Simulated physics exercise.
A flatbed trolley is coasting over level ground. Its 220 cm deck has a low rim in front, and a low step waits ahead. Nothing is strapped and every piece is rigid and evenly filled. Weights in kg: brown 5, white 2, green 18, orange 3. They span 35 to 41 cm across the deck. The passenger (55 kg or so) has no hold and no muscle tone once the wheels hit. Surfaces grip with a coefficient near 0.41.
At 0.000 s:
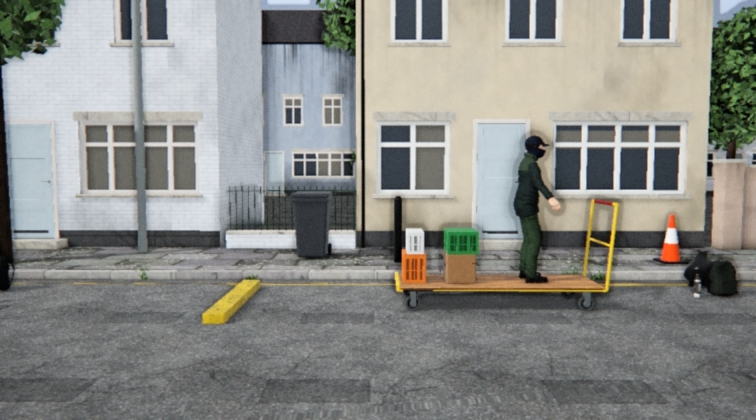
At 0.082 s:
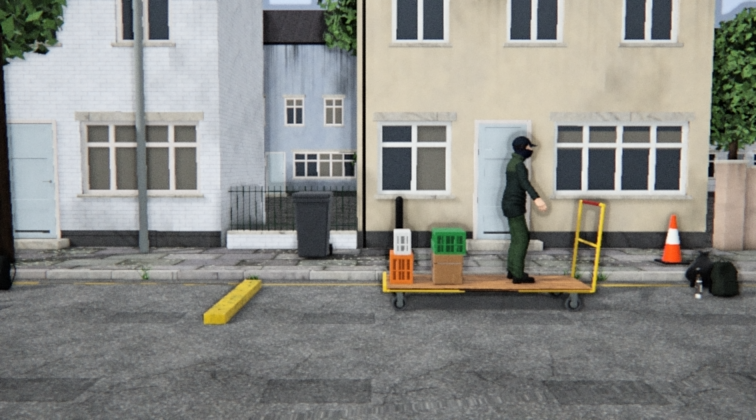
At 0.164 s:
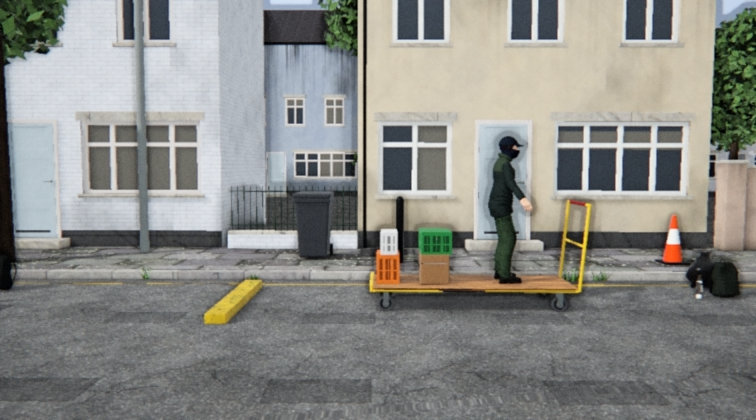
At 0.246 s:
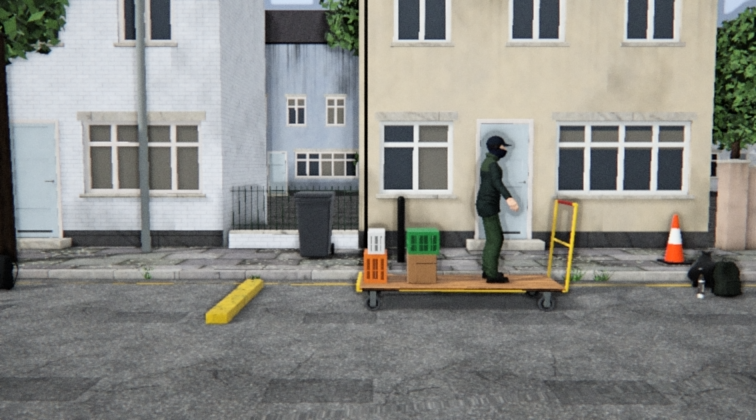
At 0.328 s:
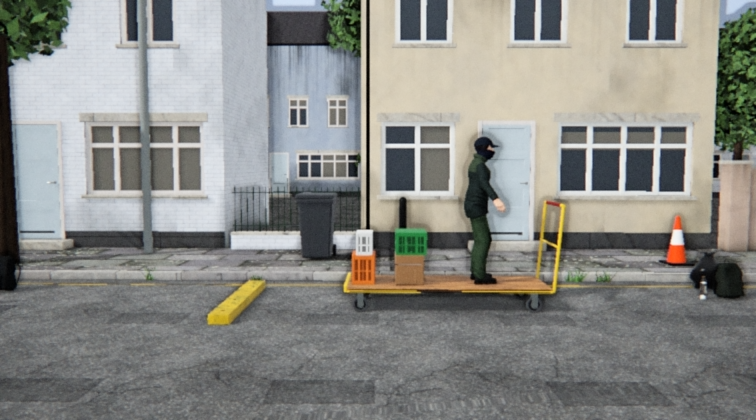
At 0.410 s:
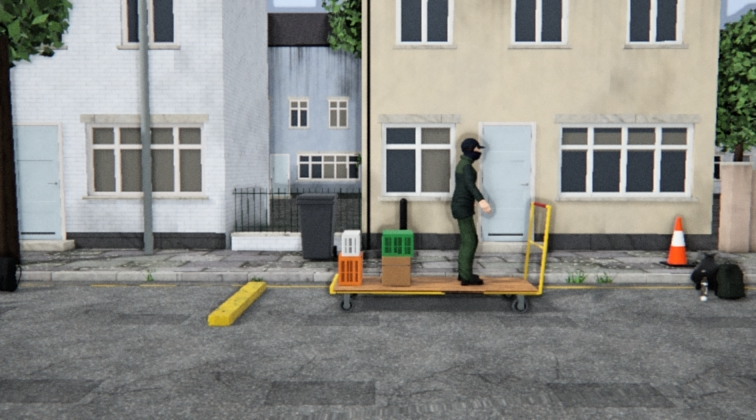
A person in dark clothes and a cap rides a flatbed trolley leftward with stacked crates.
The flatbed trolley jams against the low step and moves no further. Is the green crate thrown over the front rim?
In the end the green crate goes over the front rim.
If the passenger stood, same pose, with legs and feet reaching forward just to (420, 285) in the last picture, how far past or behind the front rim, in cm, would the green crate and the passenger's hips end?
In that case green 20 past, hips 60 past.
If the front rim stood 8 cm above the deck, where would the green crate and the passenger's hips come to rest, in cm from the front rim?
Then green 30 behind, hips 90 behind.
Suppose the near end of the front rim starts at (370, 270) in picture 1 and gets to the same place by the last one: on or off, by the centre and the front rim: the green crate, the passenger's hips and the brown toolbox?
Then green on, hips on, brown on.
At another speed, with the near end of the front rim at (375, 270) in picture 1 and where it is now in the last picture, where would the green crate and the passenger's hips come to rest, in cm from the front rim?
Then green 40 behind, hips 90 behind.
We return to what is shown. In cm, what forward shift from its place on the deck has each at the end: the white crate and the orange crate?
White 125, orange 95.
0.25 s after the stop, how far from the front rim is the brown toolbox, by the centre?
Some 40 cm behind it.
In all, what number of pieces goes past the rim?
3 of them.
Impact comes at 0.96 s.
After 1.21 s the green crate is 37 cm behind the rim, tilted 0°, near (274, 242) in the last picture's view.
After 1.51 s the green crate is 11 cm behind the rim, tilted 5°, near (252, 242) in the last picture's view.
After 1.96 s the green crate is 19 cm past the rim, tilted 40°, near (225, 249) in the last picture's view.
At rest, 4.8 s, past the rim, white crate, green crate and orange crate; behind it, brown toolbox and the passenger's hips.
